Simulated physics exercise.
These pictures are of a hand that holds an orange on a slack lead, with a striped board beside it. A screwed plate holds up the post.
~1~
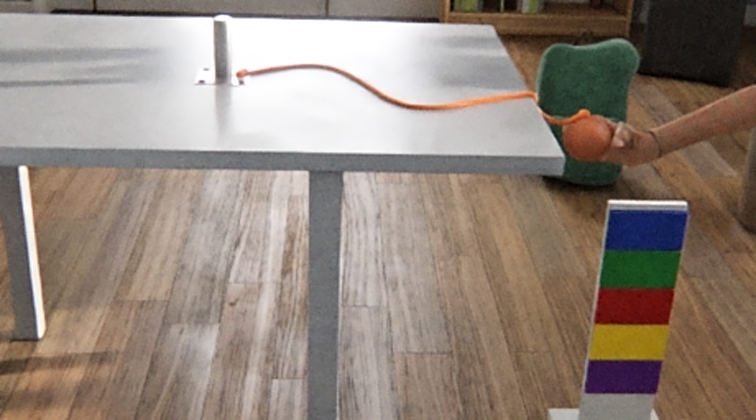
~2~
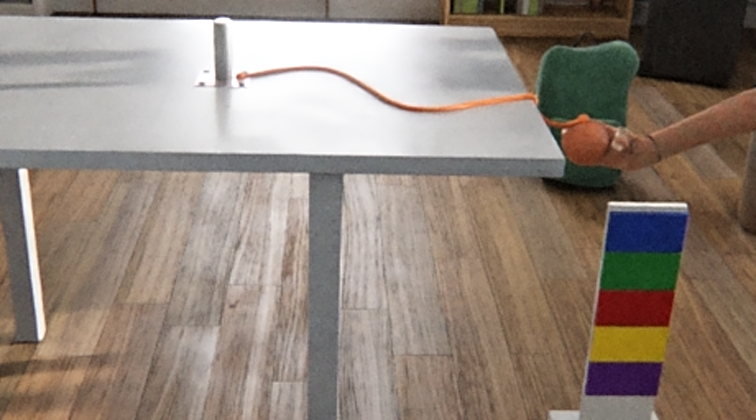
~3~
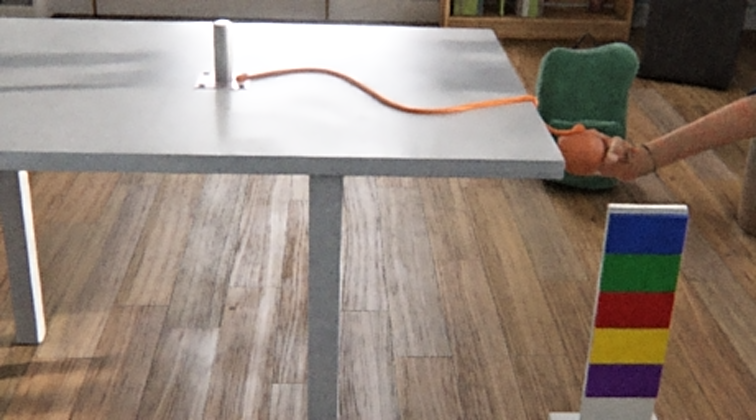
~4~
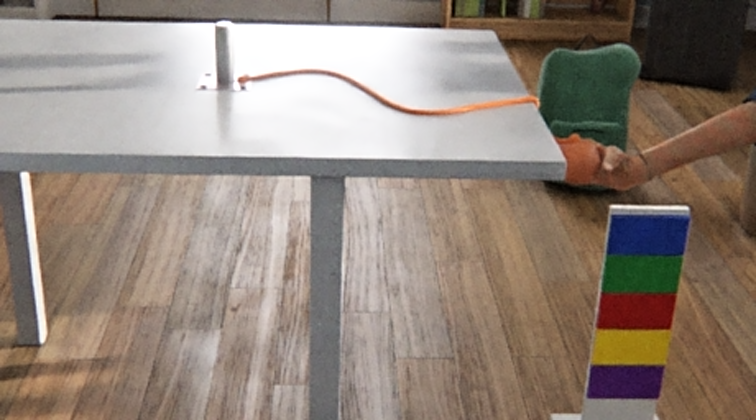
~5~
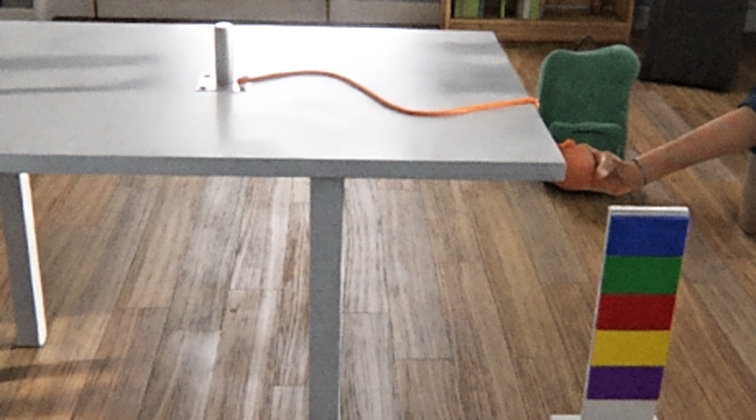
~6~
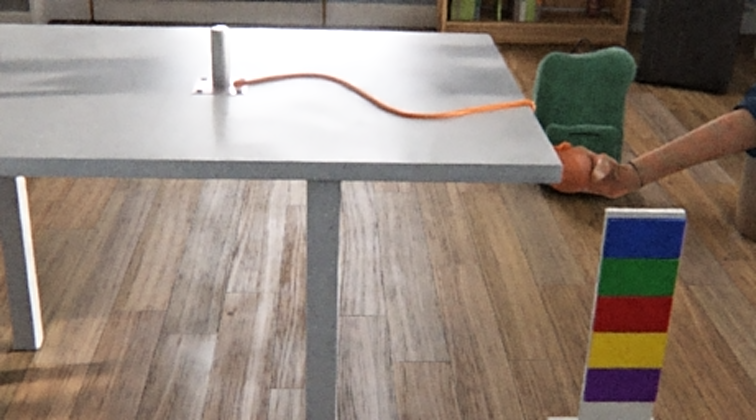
Hand lowering an orange ball on a slack orange cord slightly beside a grey table edge, near a colourful striped board.
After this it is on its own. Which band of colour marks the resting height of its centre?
The green band marks it.
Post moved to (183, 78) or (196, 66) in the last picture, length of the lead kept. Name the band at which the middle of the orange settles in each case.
First try: Blue; second try: Blue.
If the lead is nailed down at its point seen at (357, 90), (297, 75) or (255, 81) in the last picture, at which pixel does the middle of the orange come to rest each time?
That would be (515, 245) for the first, (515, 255) for the second and (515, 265) for the third.
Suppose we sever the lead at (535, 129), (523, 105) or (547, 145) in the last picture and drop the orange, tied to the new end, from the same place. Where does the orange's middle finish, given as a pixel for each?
Taking the tries in order gives (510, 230), (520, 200) and (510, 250).
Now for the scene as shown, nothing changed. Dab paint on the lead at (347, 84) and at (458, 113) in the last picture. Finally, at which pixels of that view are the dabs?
Around (372, 92), then around (527, 111).
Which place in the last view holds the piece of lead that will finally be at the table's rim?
It's the bit near (451, 114).
Soon after, orange near (492, 273); level with green.
Then, orange near (527, 272); level with green.
At rest, orange near (516, 272); level with green. Its middle rests at the green band.
